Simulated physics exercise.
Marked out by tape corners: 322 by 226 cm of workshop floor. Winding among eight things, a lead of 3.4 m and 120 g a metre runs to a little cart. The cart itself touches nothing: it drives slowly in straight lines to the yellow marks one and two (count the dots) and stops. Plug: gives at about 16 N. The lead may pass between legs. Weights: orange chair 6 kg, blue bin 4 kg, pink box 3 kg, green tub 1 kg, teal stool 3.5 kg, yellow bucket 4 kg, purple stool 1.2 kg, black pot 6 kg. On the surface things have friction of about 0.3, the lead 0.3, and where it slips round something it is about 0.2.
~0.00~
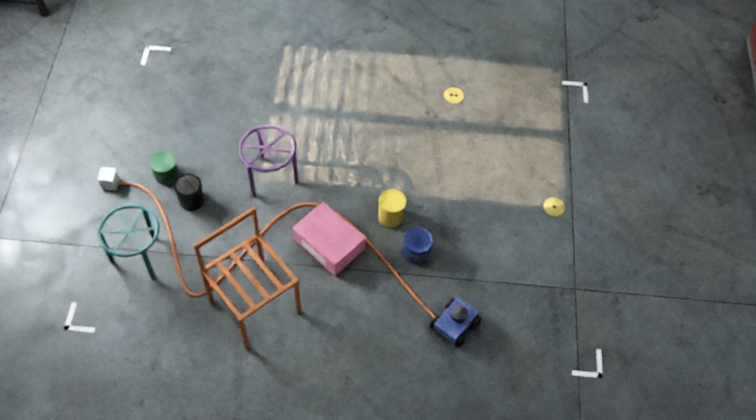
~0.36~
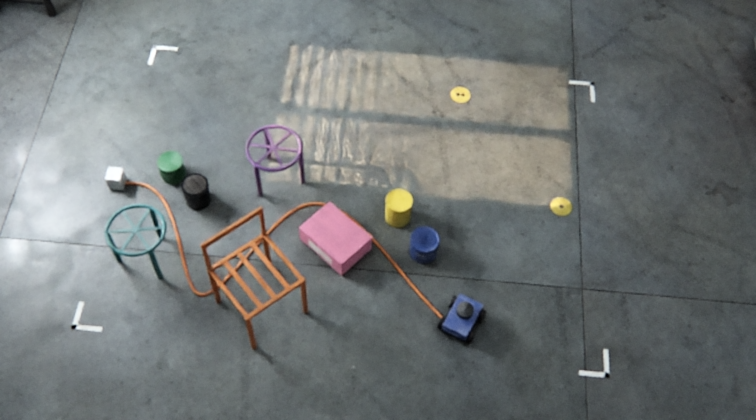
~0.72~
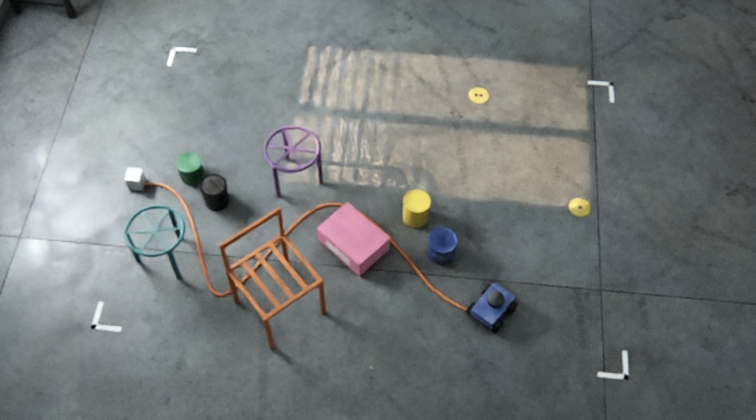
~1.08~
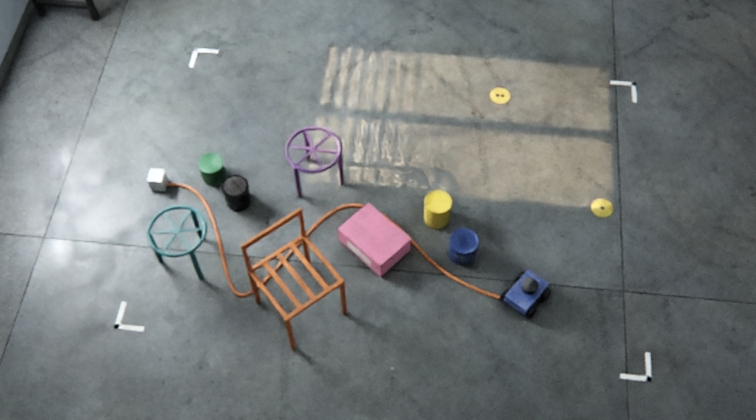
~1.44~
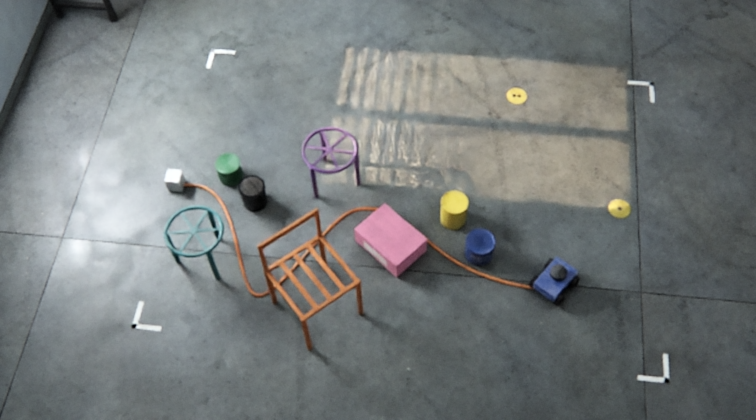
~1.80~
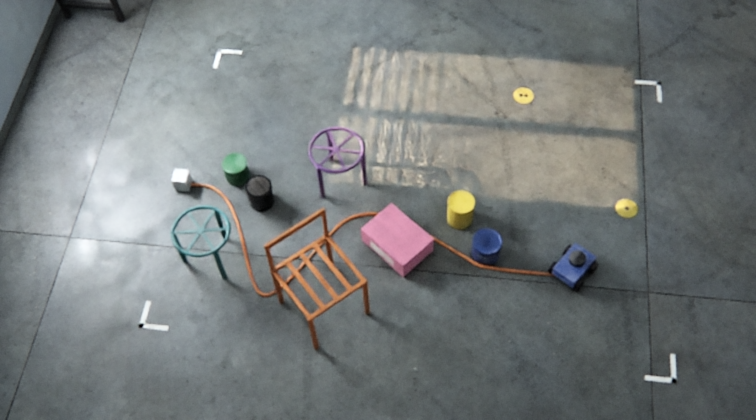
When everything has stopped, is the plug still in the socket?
The plug withstands the pull.
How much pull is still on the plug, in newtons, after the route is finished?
Roughly 4 N.
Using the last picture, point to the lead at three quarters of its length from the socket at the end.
About (504, 196).
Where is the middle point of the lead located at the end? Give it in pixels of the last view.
Halfway point, last view: Approx. (429, 231).
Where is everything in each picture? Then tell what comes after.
Shows, yellow bucket (393, 201); pink box (329, 233); black pot (188, 185); marks (554, 207) (454, 96); lead runs through (154, 198) (410, 290); cart (450, 331), in the first frame.
Shows, lead runs through (161, 197) (416, 290); cart (458, 328), in the second frame.
Shows, lead runs through (180, 198) (435, 290); cart (487, 316), in the third frame.
Shows, lead runs through (202, 198) (465, 284); cart (520, 303), in the fourth frame.
Shows, lead runs through (219, 199) (491, 278); cart (549, 289), in the fifth frame.
Shows, yellow bucket (461, 202); pink box (397, 234); black pot (258, 186); lead runs through (225, 199) (509, 271); cart (568, 275), in the sixth frame.
At 3.1 s, cart at (609, 227), lead slack at the fixed end; nothing else has moved.
At 4.4 s, cart at (600, 179), lead slack at the fixed end; nothing else has moved.
At 5.8 s, cart at (556, 132), lead slack at the fixed end; nothing else has moved.
At 7.1 s, cart at (523, 97), 4 N at the fixed end; blue bin 12 cm off its start.
At 7.5 s, cart at (523, 97), 4 N at the fixed end; blue bin 12 cm off its start at (482, 225).
